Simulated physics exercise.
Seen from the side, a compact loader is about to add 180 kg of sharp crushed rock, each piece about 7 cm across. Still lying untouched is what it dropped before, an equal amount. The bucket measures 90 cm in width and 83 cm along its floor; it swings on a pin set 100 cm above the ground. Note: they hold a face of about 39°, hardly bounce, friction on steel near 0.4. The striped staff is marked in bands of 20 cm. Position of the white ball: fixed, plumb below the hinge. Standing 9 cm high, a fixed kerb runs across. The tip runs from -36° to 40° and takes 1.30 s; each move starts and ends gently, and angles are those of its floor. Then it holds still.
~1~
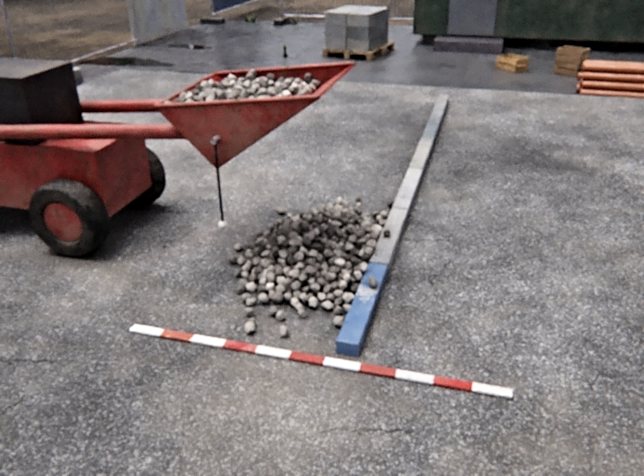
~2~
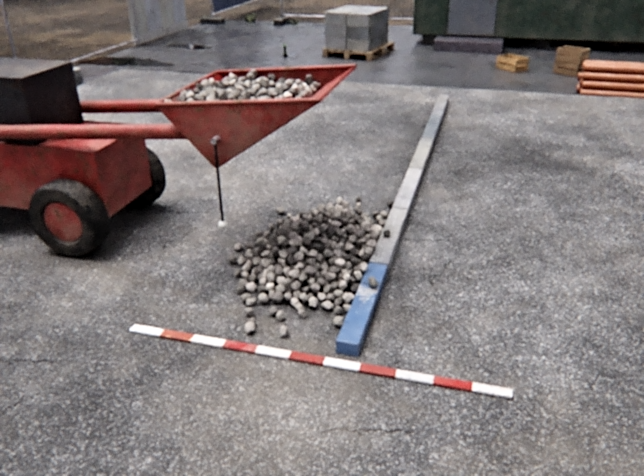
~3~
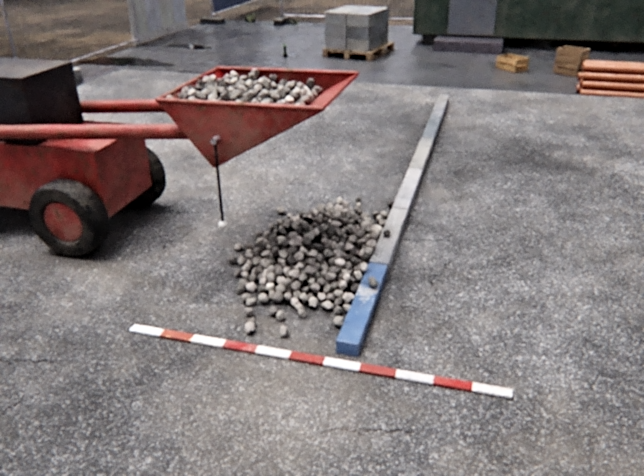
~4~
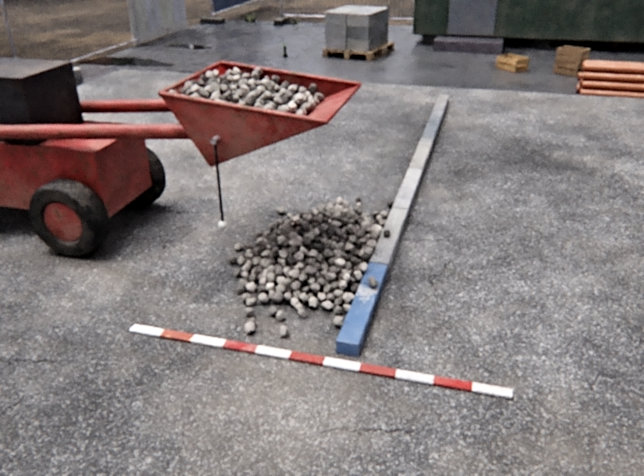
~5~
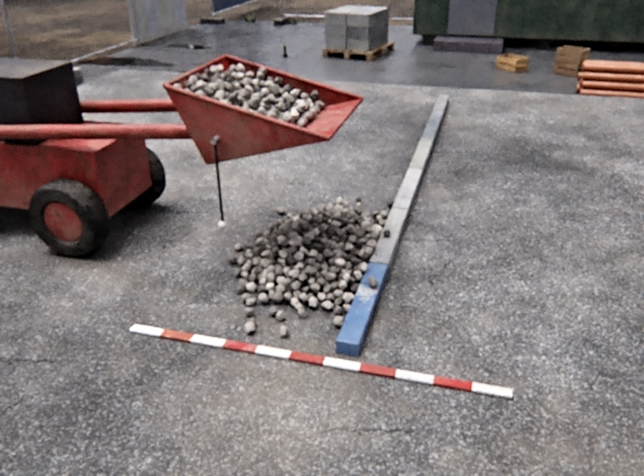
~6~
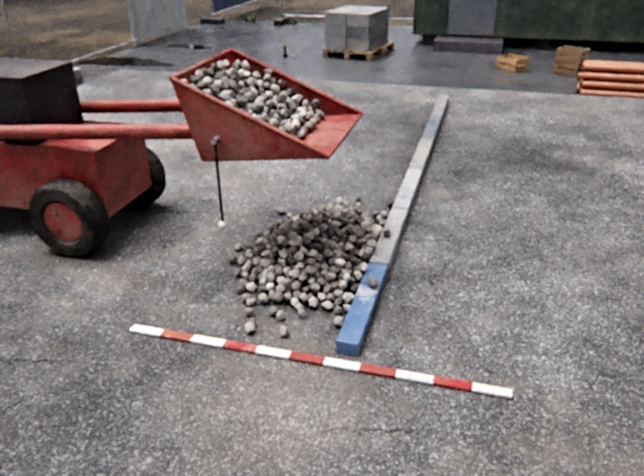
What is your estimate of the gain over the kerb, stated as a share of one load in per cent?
My estimate is 17 per cent of one load.
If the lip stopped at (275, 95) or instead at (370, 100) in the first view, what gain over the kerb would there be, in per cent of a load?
Some 0 percent, and then 70 percent.
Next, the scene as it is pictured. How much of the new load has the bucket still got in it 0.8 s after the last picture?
Close to 75 in a hundred.
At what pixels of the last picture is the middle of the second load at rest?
Their centre ends up near (355, 244).
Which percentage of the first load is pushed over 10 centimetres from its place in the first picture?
Around 0 in a hundred.
Then, 0.4 s after the last picture the floor is at 28°; in per cent of one load, 100 in the bucket, 100 on this side of the kerb; the foremost stones are at (371, 258).
Then, 0.8 s after the last picture the floor is at 40°; in per cent of one load, 75 in the bucket, 125 on this side of the kerb; the foremost stones are at (371, 258).
Then, 1.2 s after the last picture the floor is at 40°; in per cent of one load, 18 in the bucket, 177 on this side of the kerb, 4 over the kerb; the foremost stones are at (410, 268).
Then, 3.6 s after the last picture the floor is at 40°; in per cent of one load, 0 in the bucket, 183 on this side of the kerb, 17 over the kerb; the foremost stones are at (460, 281). Net gain over the kerb, 17.
